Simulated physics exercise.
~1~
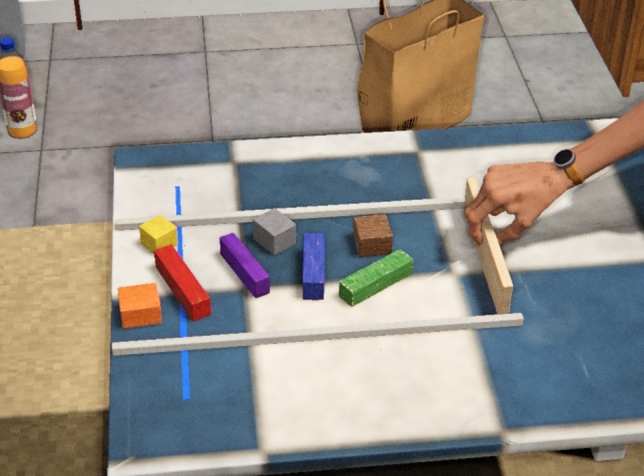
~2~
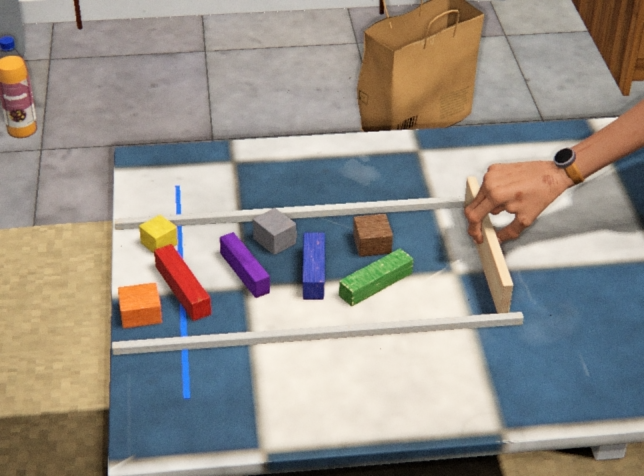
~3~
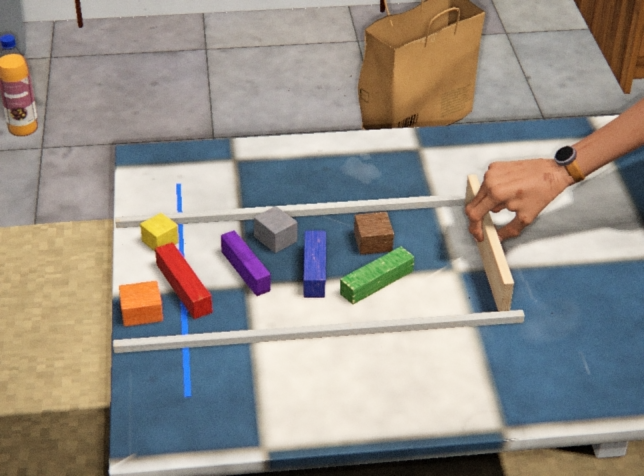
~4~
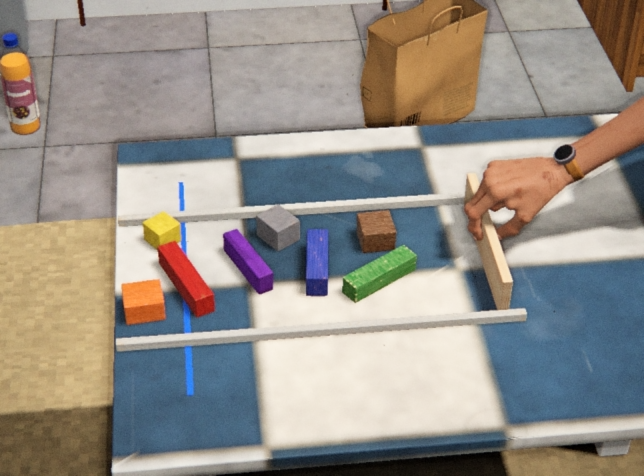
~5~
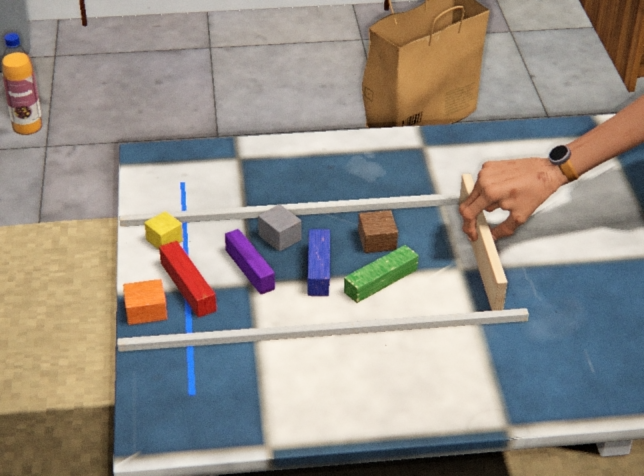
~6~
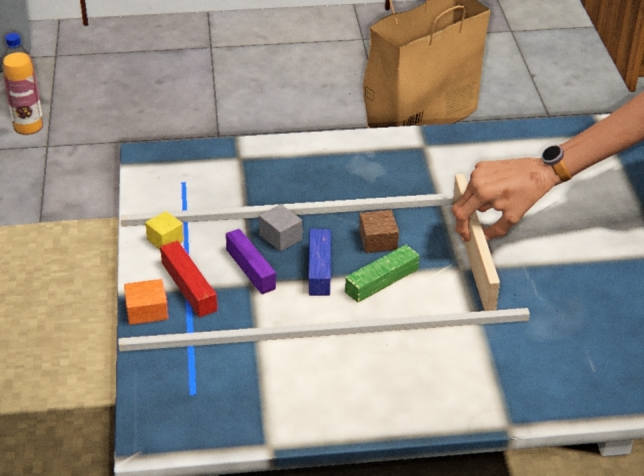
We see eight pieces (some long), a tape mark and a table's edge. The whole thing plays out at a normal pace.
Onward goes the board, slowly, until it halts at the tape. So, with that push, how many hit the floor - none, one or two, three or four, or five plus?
I'd say three or four.
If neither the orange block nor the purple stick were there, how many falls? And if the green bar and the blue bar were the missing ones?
That gives 1 in the first case, then 1 in the second.
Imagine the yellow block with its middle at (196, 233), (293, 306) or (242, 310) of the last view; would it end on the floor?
Going through them in order, it comes off, then does not come off, then does not come off.
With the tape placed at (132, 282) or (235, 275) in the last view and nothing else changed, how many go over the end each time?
Down on the floor: 7 and 0.
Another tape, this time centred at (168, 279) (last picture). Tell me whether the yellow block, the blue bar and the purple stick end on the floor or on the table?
The yellow block topples off; the blue bar stays put; and the purple stick topples off.
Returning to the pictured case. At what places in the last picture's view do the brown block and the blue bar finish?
The brown block stops around (170, 245); the blue bar around (148, 276).
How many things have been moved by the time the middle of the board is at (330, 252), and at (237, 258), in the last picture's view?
At the one place 4, at the other 8.
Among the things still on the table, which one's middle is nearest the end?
Purple stick.
Soon after, none off yet; orange block at rest near (146, 301); yellow block at rest near (165, 232); red bar at rest near (188, 278).
In the end, the number that fall off is three or four; gone, red bar, yellow block and orange block.
